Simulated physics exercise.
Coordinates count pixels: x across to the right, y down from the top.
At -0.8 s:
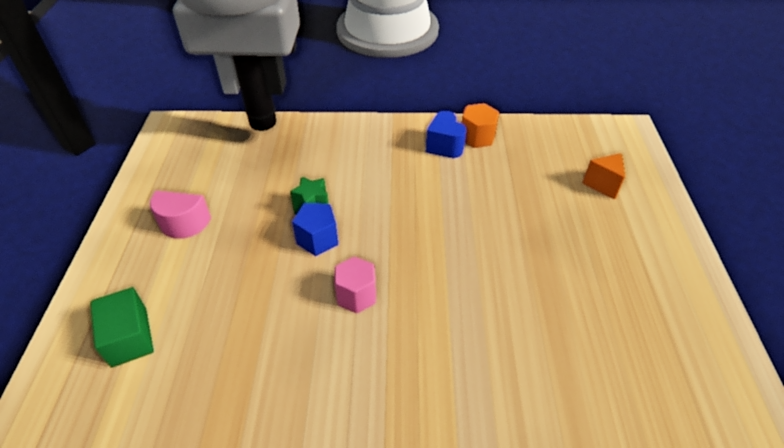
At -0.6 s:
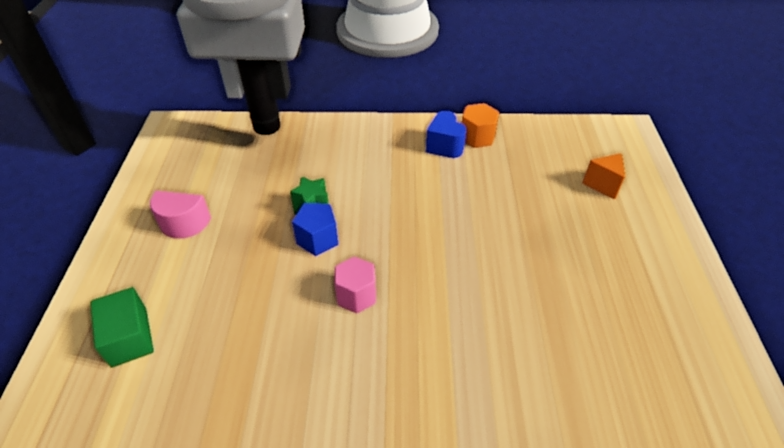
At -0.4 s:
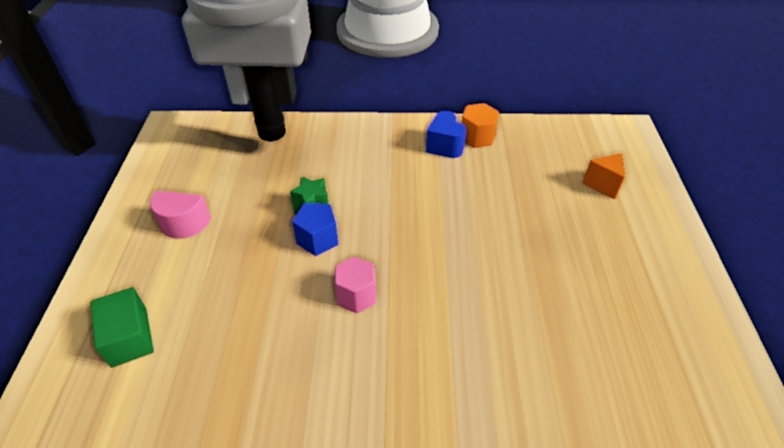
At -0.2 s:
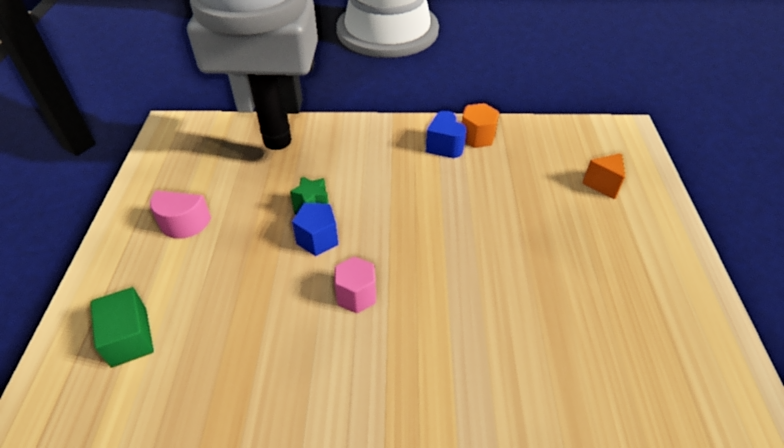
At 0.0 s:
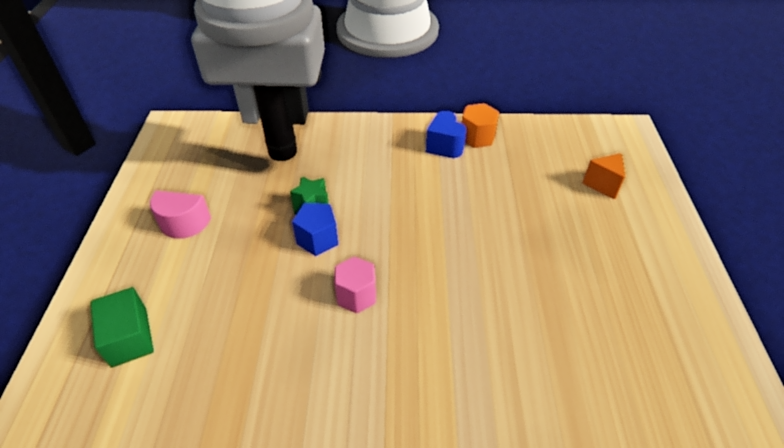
On a wooden tabletop, a robotic arm's black tip moving slightly down and right near a green star, the colourful blocks staying still.
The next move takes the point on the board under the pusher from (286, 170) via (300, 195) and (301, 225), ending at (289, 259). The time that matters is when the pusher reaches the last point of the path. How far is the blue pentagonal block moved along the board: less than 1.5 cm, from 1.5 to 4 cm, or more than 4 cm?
The displacement of the blue pentagonal block is above 4 cm.
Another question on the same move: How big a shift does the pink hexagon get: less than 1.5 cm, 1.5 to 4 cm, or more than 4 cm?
It slides somewhere between 1.5 and 4 cm.
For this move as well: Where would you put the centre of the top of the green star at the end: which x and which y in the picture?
Somewhere near (306, 259).
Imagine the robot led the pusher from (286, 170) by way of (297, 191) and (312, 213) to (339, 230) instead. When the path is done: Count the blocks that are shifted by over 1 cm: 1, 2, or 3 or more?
Most likely two.
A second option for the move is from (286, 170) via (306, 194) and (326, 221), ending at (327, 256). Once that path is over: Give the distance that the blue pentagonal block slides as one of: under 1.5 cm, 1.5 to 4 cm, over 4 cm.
Beyond 4 cm.
What follows on the original path. One third of the way, pusher (297, 179); green star (312, 193); blue pentagonal block (316, 221).
Two thirds of the way, pusher (298, 209); green star (313, 226); blue pentagonal block (324, 253), turned 30° anticlockwise.
At the end, pusher (285, 243); green star (306, 259), turned 15° anticlockwise; blue pentagonal block (329, 284), turned 45° anticlockwise; pink hexagon (370, 289), turned 45° anticlockwise.
